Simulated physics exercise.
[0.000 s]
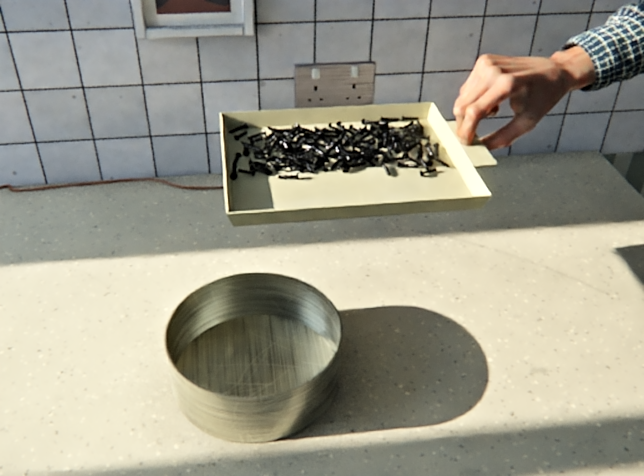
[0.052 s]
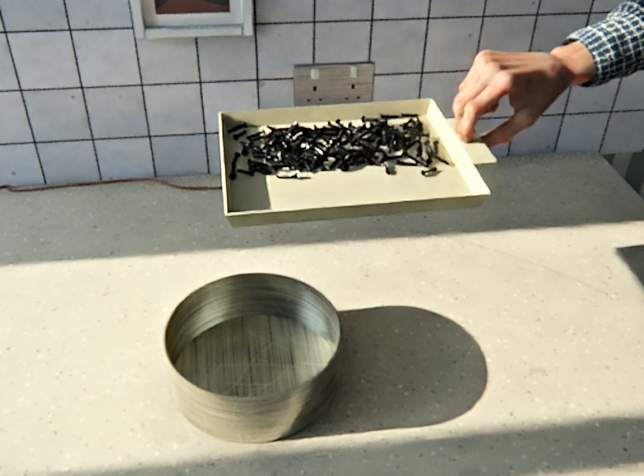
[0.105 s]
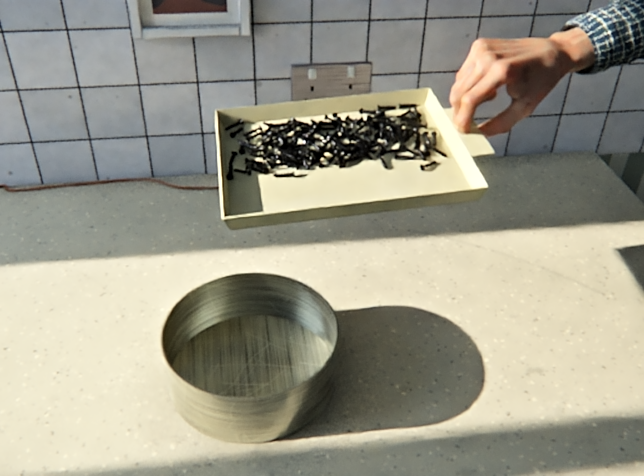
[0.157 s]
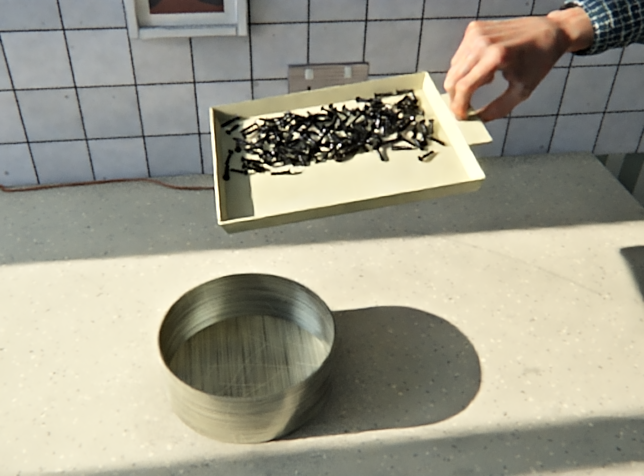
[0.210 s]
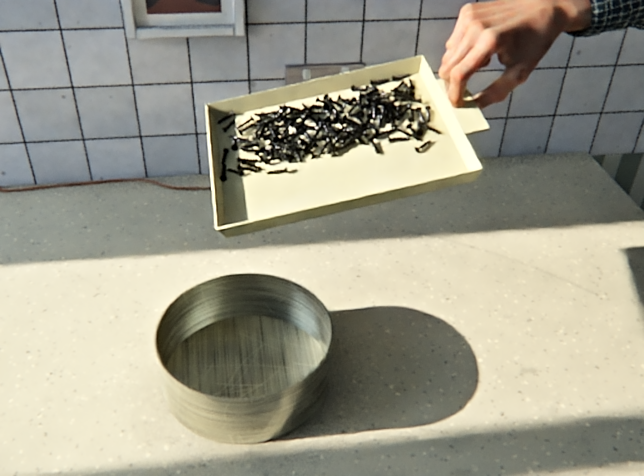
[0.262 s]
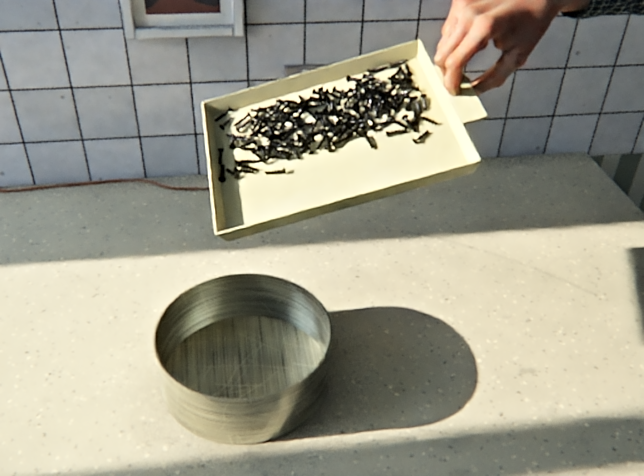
Cream tray of small black pieces tilting gradually down to the left above a round metal pot, a hand raising its right end.
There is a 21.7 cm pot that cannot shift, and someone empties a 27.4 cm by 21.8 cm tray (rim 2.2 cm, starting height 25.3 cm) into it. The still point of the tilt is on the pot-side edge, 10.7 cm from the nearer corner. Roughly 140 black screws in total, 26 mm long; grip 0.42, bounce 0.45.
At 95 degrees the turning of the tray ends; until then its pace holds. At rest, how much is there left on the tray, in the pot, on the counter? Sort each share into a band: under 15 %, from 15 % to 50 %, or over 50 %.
Tray: Under 15 %; pot: Over 50 %; counter: Under 15 %.
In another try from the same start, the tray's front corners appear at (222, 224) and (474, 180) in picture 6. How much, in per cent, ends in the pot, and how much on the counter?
The pot gets 100 and the counter 0.
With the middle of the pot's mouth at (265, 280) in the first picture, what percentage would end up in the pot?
Close to 20 in a hundred.
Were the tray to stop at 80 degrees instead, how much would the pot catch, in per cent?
In that case it comes to about 100 in a hundred.
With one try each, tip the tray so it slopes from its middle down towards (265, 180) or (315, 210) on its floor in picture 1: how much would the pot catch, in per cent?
First try: About 40 percent; second try: About 95 percent.
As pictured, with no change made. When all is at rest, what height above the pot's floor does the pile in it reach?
I'd put it at close to 2.5 centimetres.
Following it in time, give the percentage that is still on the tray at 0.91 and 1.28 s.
In turn: 30, 0.
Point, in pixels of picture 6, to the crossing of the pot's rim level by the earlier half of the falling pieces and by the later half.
Earlier half close to (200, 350), later half at (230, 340) in pixels.
Then, at 0.65 s, tilt 55 degrees; the tray holds 100 %, the pot 0 %.
After 0.91 s, tilt 80 degrees; the tray holds 30 %, the pot 35 %.
After 1.28 s, tilt 95 degrees; the tray holds 0 %, the pot 95 %.
In the end, at 2.0 s, tray 0 %, pot 100 %, counter 0 %.
